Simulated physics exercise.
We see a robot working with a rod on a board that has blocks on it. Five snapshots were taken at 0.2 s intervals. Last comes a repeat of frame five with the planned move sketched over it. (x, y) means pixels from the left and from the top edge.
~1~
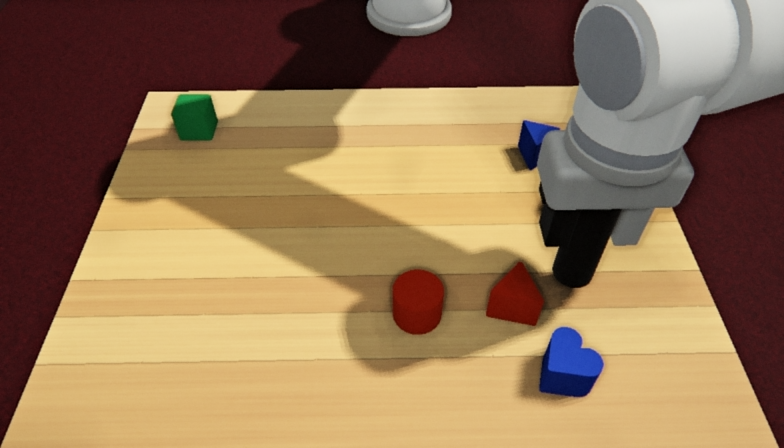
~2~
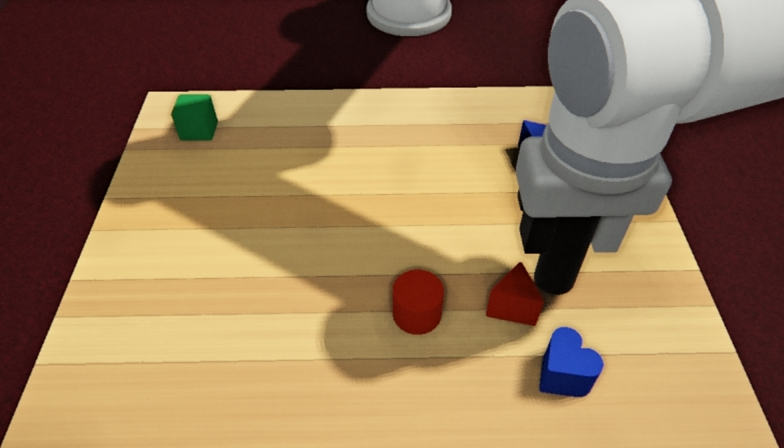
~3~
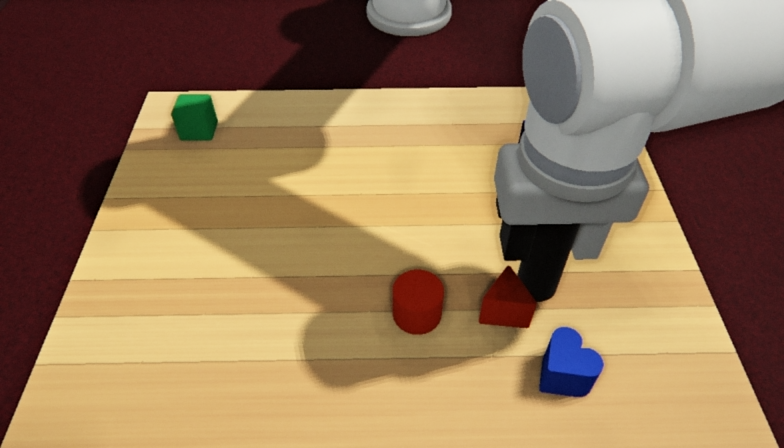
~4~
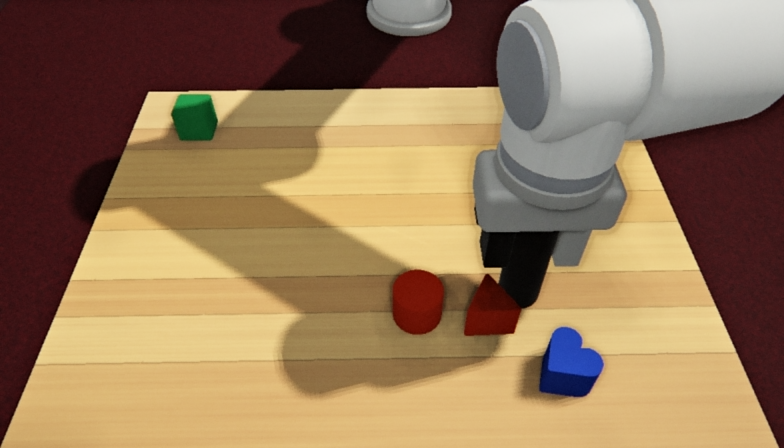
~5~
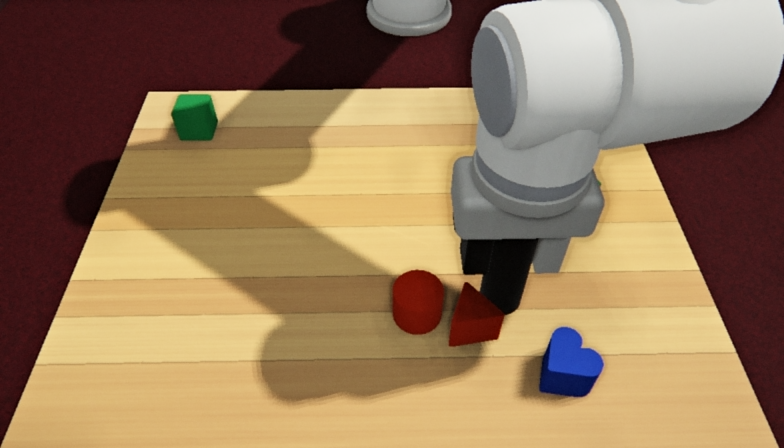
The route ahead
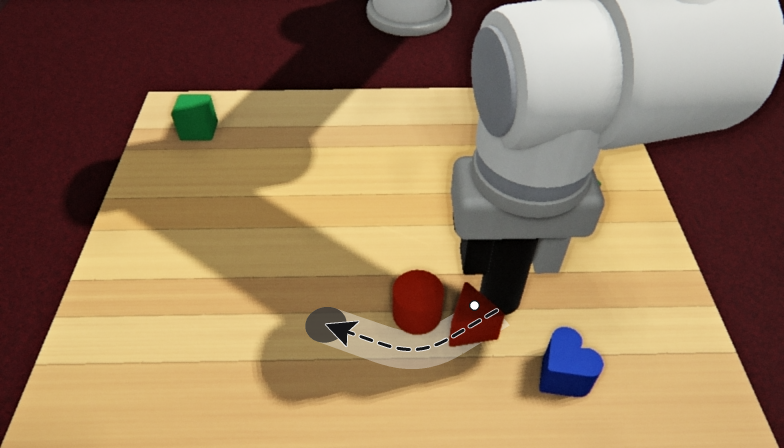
A robot arm moved its black rod left across the wooden board and pushed the red triangular block a short way toward the red round one, while the blue heart-shaped block stayed still.
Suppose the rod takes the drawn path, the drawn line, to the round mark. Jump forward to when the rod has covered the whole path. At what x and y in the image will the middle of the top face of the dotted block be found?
The middle of its top is at (386, 360).
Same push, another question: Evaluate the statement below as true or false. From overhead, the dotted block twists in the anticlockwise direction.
True
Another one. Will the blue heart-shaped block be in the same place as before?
Yes.
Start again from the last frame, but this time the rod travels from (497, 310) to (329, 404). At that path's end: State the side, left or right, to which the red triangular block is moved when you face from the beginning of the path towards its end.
Shifts left.
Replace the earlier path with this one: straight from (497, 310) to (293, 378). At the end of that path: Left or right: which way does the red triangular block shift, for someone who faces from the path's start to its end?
To the path's left.
Drawn move, from (497, 310) over (446, 340) and (385, 345) to (326, 324); the dot is on the red triangular block.
The first path, step by step. One third of the way, rod at (448, 329); red round block at (413, 289); red triangular block at (420, 340).
Two thirds of the way, rod at (384, 333); red round block at (402, 284); red triangular block at (386, 360), turned 30° anticlockwise.
At the end, rod at (324, 313); red round block at (402, 284); red triangular block at (386, 360), turned 30° anticlockwise; blue heart-shaped block still.
